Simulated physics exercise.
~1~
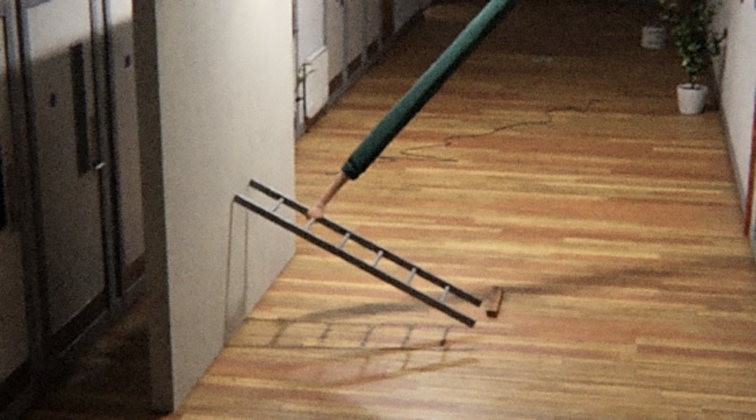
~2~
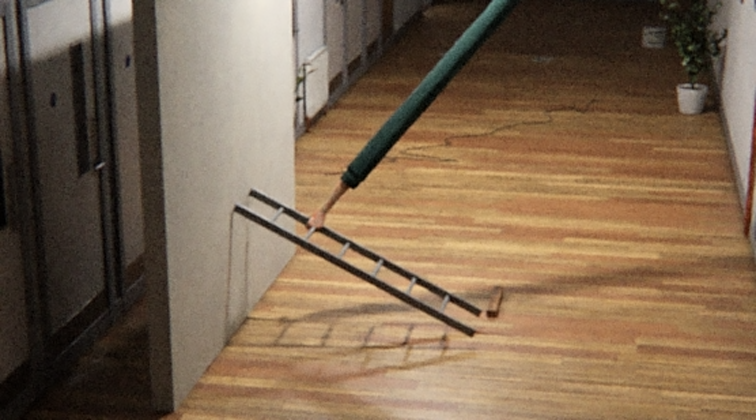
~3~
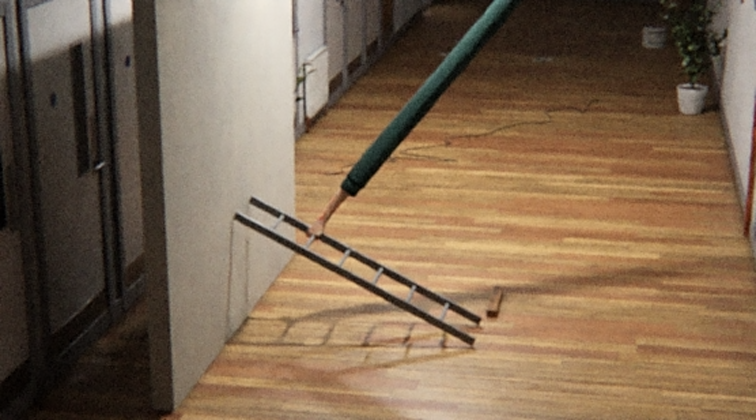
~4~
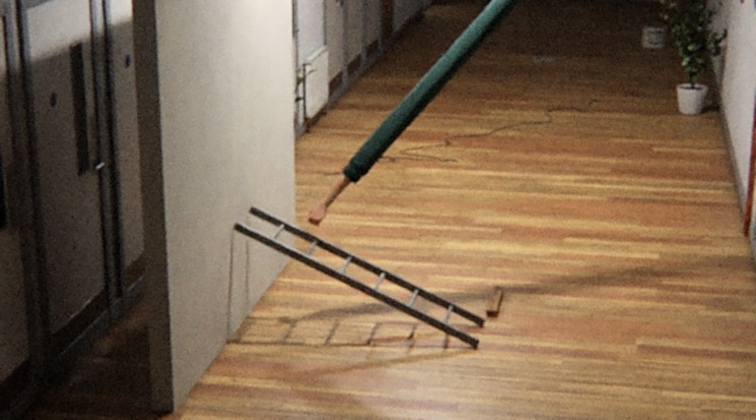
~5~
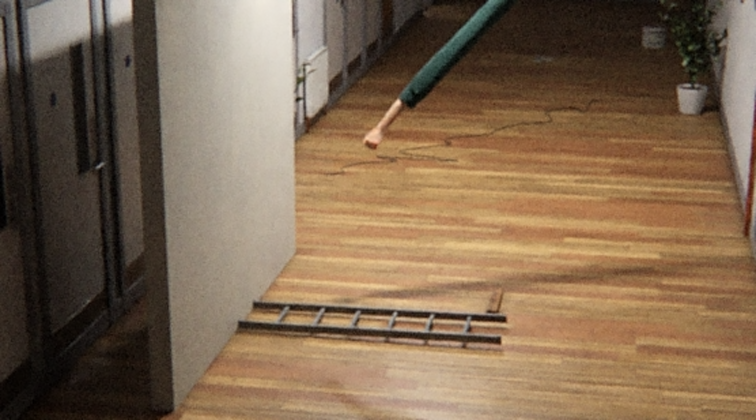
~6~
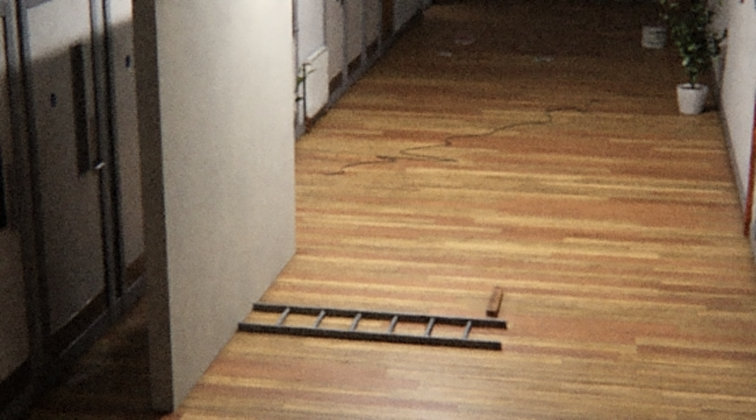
A grey ladder leaning at a slant against a pale wall edged downward while a green-sleeved hand held it, then slid down after the hand let go and drew away, ending flat on the wooden floor beside a small strip of wood that stayed put.
